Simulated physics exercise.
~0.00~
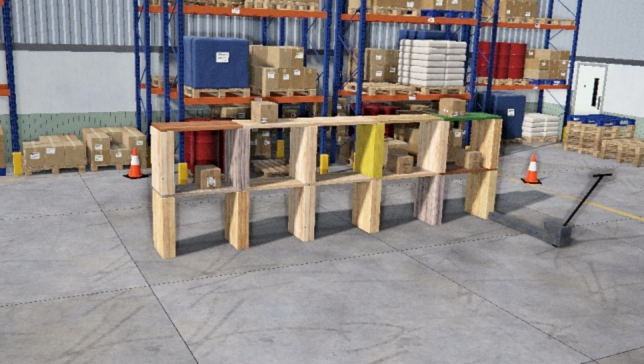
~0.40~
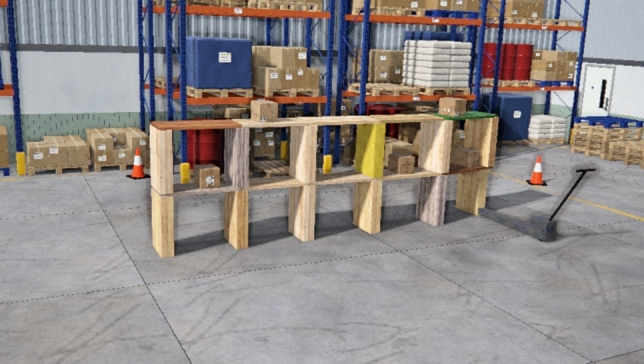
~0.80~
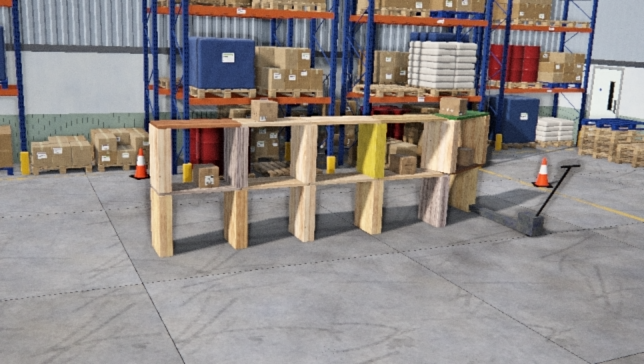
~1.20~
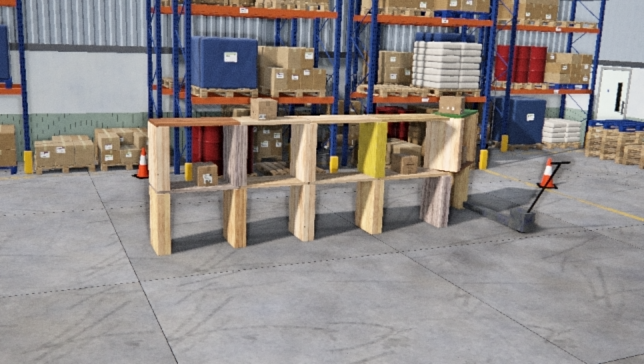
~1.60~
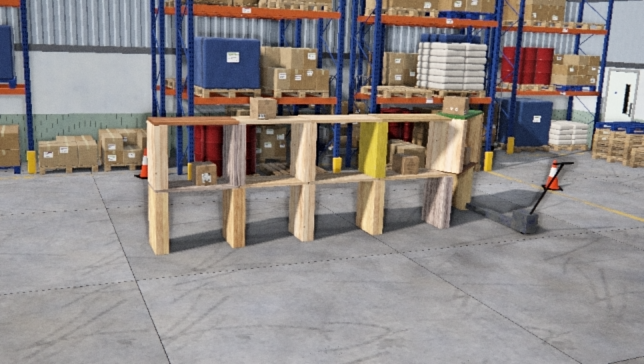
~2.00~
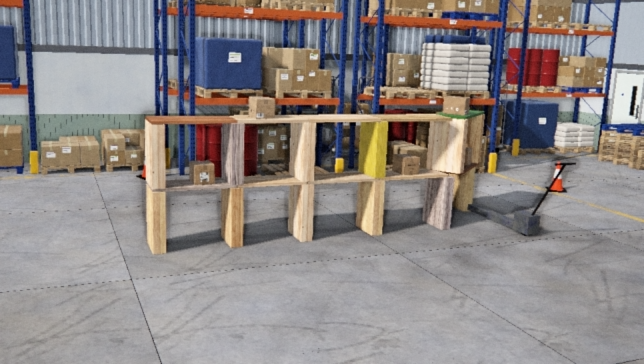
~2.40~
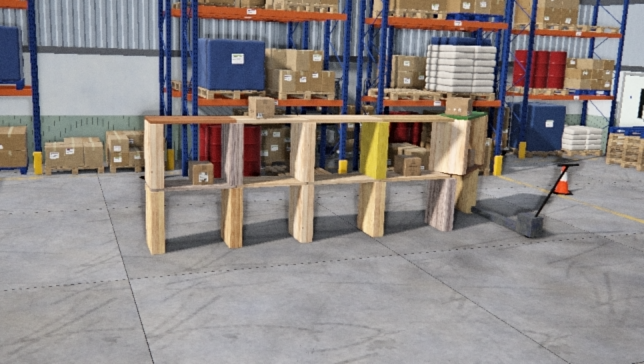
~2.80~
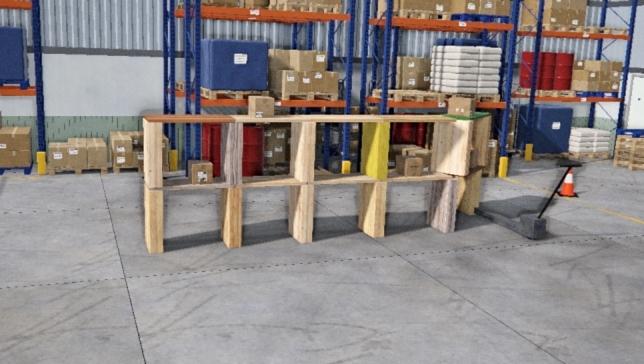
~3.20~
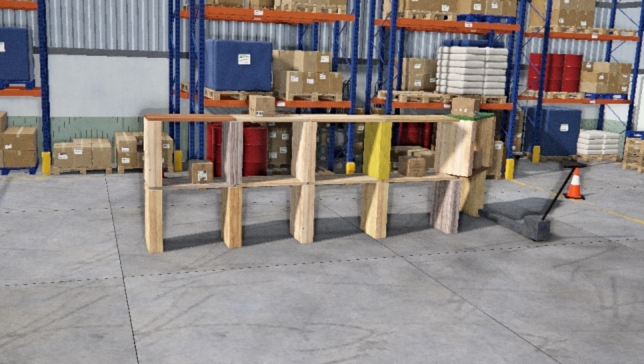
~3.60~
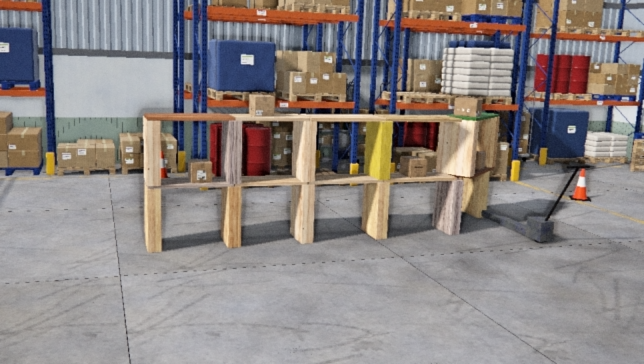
In a warehouse seen from slightly above, a long two-tier rack of upright timber slabs and boards stands on grey concrete, with blue and orange shelving of boxes and red drums behind. A yellow upright stands right of centre in the top tier, a green board lies at the top right, and a dark jack sits low by the right end. As the view drifts slowly sideways, the jack moves in at the foot of the end upright. The right end shifts and its slabs sit slightly askew, then the jack stays put. Nothing falls, and the yellow upright remains standing.
